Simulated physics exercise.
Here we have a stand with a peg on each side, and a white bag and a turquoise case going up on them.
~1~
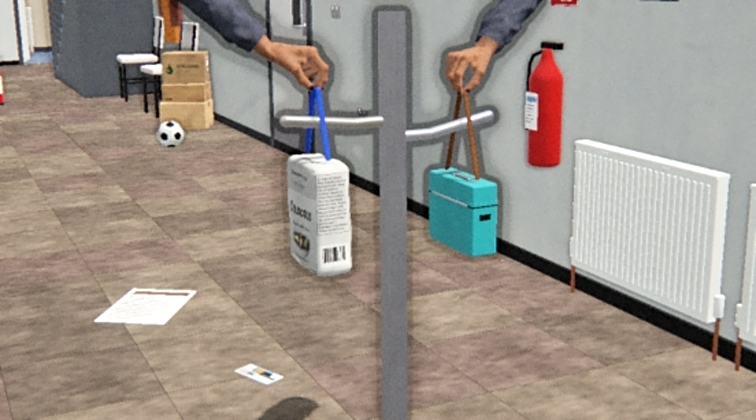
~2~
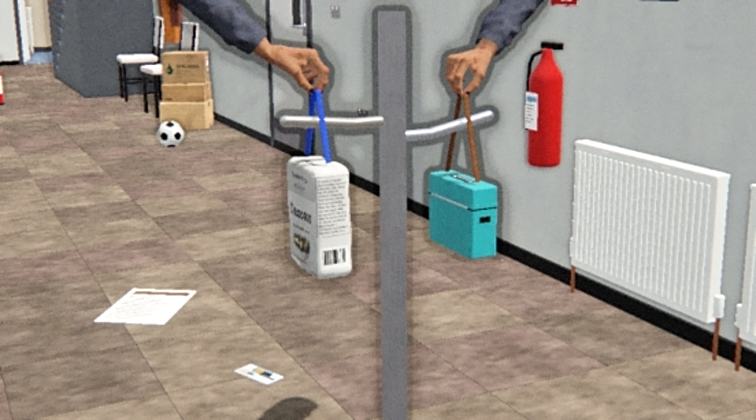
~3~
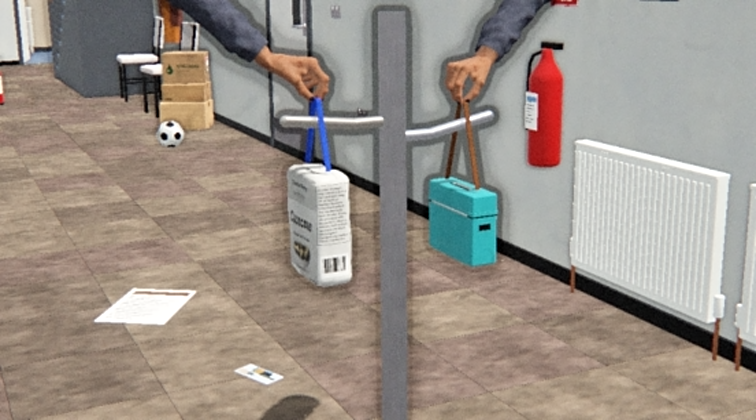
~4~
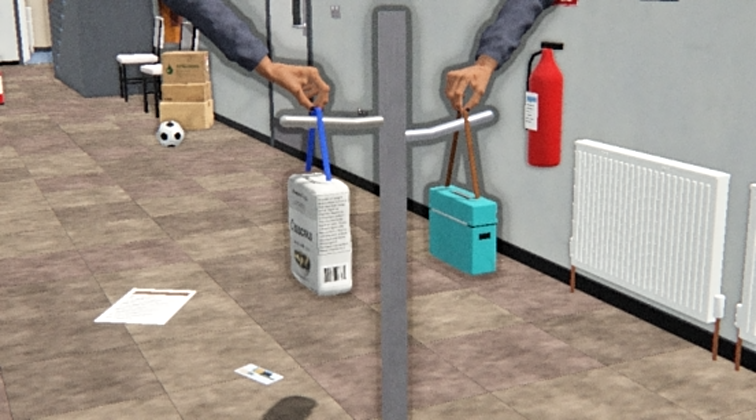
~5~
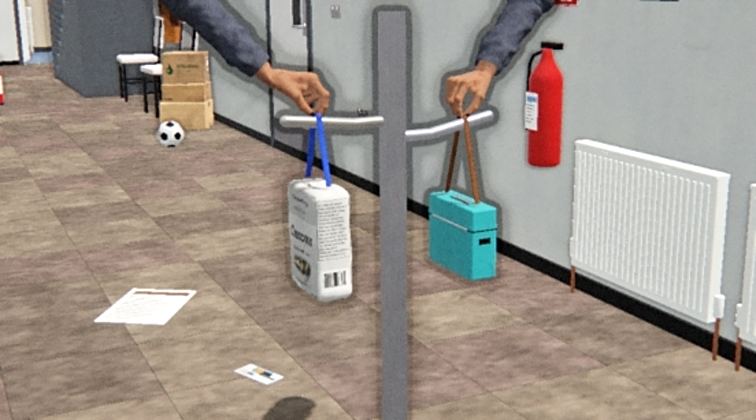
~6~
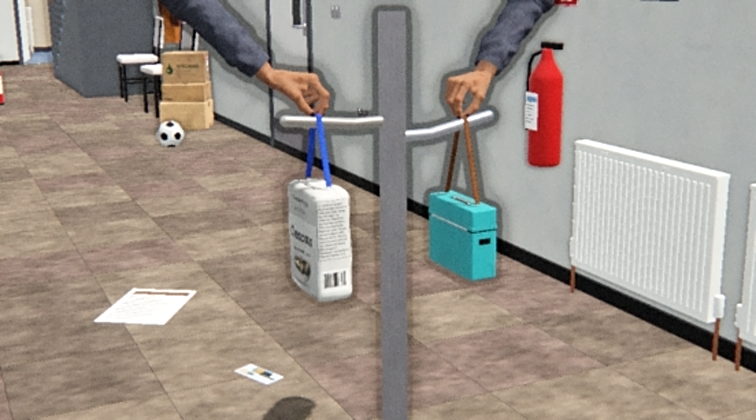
A white bag on blue straps and a turquoise case on brown straps hang from two hands on either side of a grey post with pale pegs, seen from a fixed, slightly raised view along a tiled corridor. A red extinguisher and white radiator are at right, with boxes, chairs and a football at back left. The hands lower both items slightly beside the pegs, then stay nearly still, still gripping the straps.
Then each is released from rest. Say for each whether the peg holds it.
The white bag holds on; the turquoise case remains on its peg.
Then, 0.30 s after the last picture, white bag hanging near (320, 239); turquoise case hanging near (459, 236).
Then, 0.60 s after the last picture, white bag hanging near (322, 241); turquoise case hanging near (450, 240).
At rest, white bag hanging near (323, 240); turquoise case hanging near (442, 243). The white bag remains on its peg and the turquoise case stays hanging.
